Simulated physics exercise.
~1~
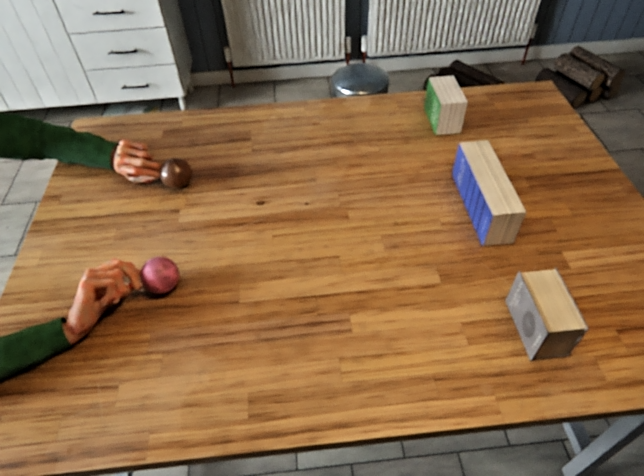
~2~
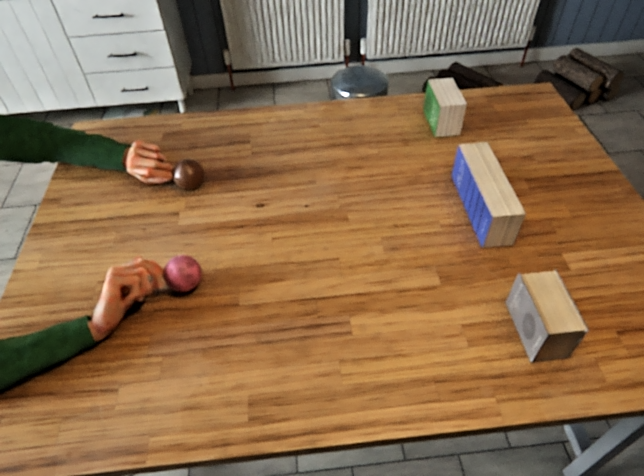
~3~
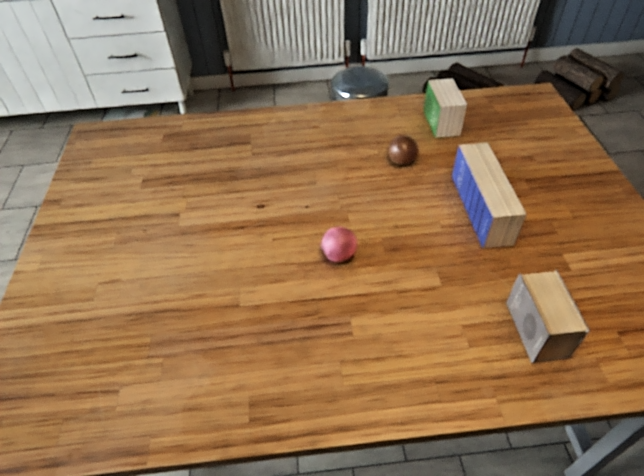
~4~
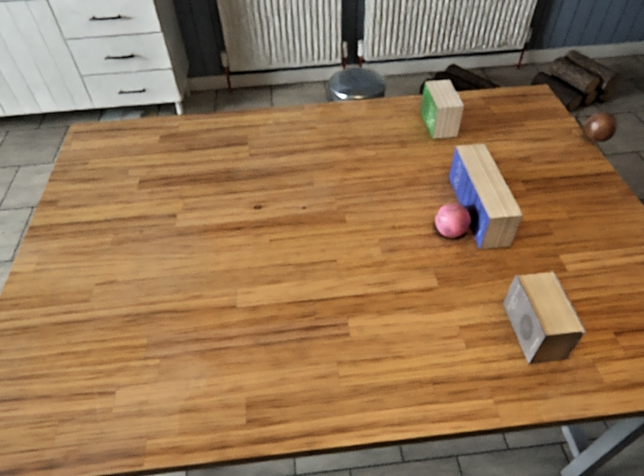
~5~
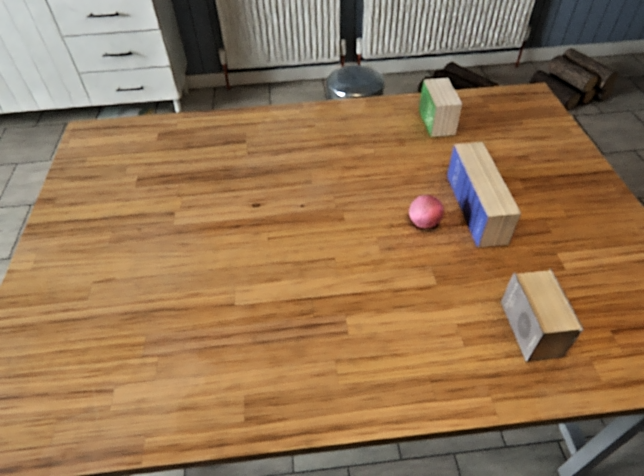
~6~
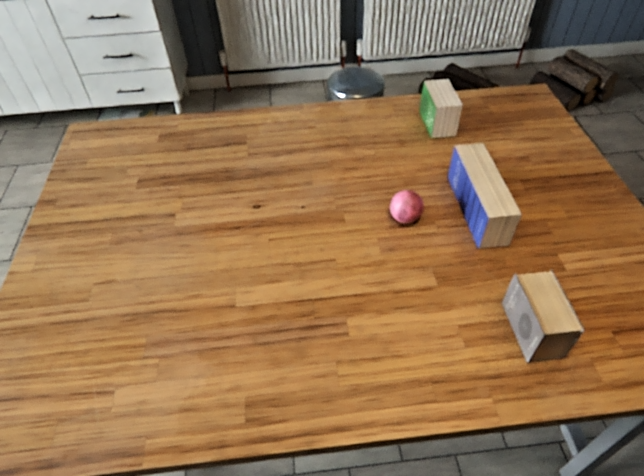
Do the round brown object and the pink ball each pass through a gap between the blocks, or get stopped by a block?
The round brown object passes through the gap between the green and blue blocks. The pink ball hits the blue block and is stopped from getting through.
